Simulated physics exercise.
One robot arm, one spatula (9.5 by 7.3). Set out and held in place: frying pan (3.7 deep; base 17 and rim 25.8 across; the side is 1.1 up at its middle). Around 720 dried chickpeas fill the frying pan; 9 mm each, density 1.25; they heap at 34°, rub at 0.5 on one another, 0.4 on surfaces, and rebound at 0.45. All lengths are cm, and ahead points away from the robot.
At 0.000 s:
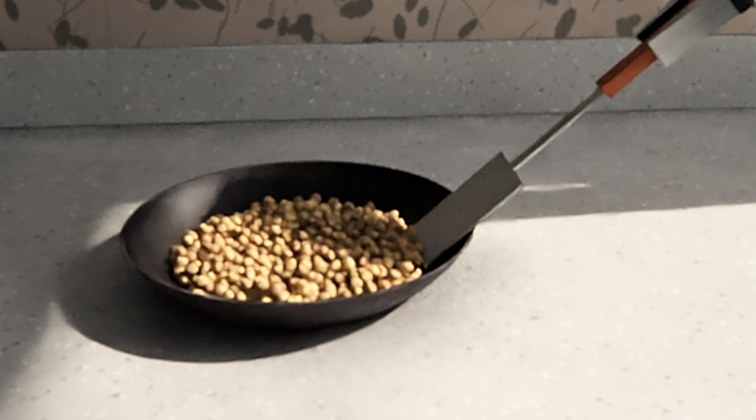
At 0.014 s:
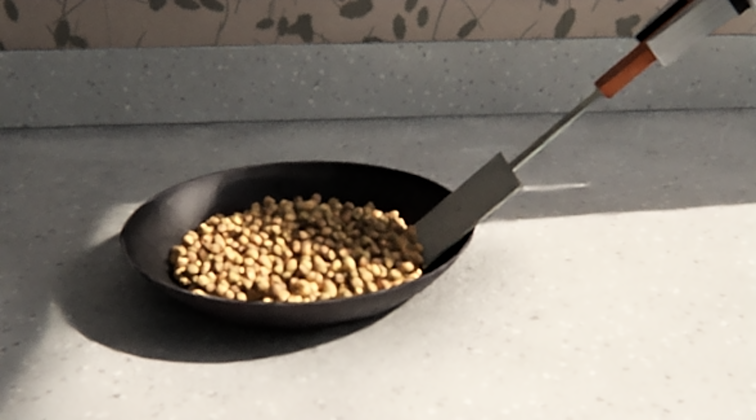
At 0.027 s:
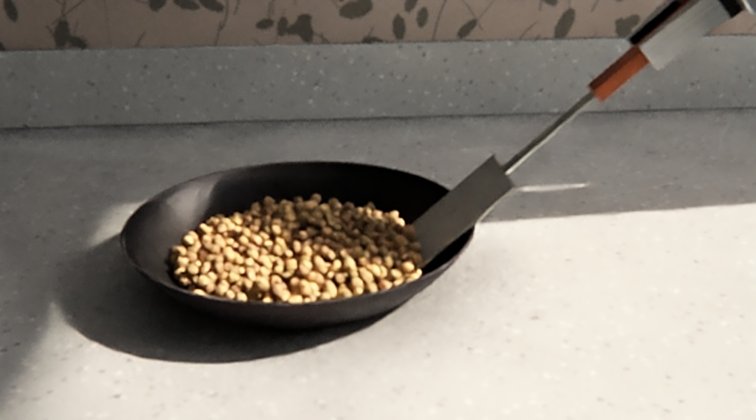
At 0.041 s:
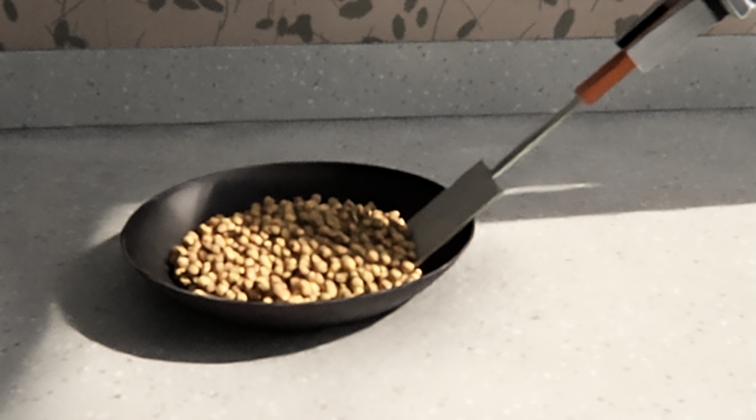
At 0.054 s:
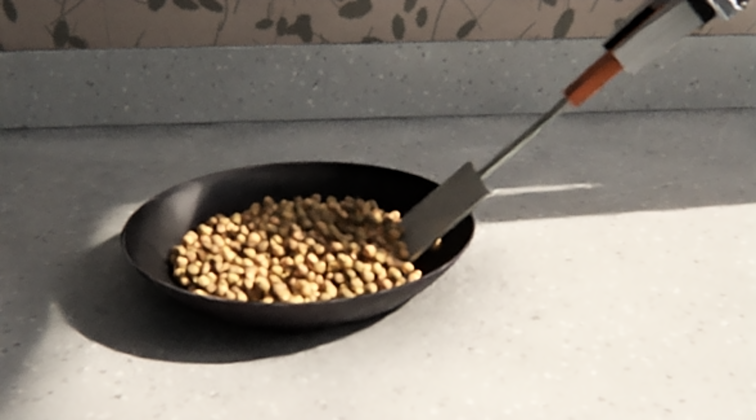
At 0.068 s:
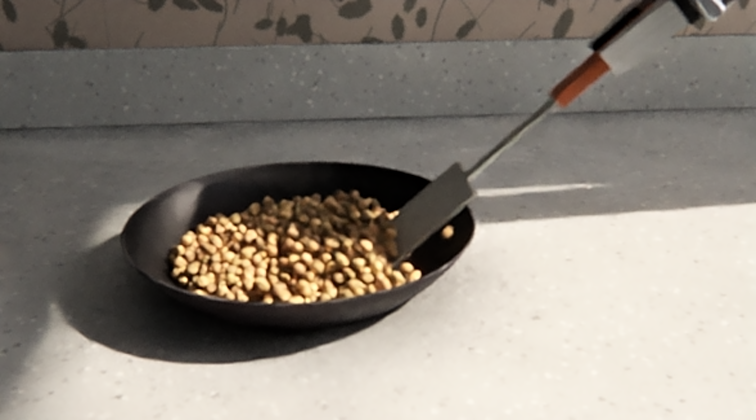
The clip shows a robot arm holding a spatula at the right side of a dark frying pan filled with chickpeas; the blade moves slightly left into them, shifting the nearby ones while the pan stays still.
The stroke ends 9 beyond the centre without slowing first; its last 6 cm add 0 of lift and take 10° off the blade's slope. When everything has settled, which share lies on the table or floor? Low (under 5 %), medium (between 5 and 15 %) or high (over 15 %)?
A medium share, between 5 and 15 %, ends on the table or floor.
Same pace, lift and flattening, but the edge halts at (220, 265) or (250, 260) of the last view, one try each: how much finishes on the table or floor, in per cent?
About 0 and 0 per cent.
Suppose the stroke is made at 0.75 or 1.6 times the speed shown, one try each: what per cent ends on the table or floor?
Some 5 and 20 per cent.
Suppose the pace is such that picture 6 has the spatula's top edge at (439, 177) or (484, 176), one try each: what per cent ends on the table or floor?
About 15 and 5 per cent.
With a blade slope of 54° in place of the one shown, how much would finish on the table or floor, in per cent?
In that case some 10 per cent.
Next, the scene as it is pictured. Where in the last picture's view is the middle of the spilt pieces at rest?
Around (73, 283).
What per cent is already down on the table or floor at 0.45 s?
Some 10 per cent.
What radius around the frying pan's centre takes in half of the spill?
About 18 cm.
After 0.14 s, sloping 42°, highest piece 6 above the table; 722 in the frying pan, 1 on the blade or in flight.
After 0.21 s, sloping 39°, highest piece 4 above the table; 722 in the frying pan, 1 on the table or floor.
After 0.45 s, sloping 32°, highest piece 5 above the table; 649 in the frying pan, 72 on the table or floor, 2 on the blade or in flight.
After 1.50 s, sloping 32°, highest piece 5 above the table; 649 in the frying pan, 74 on the table or floor.
At rest, 649 in the frying pan, 74 on the table or floor. That is 10 % on the table or floor.
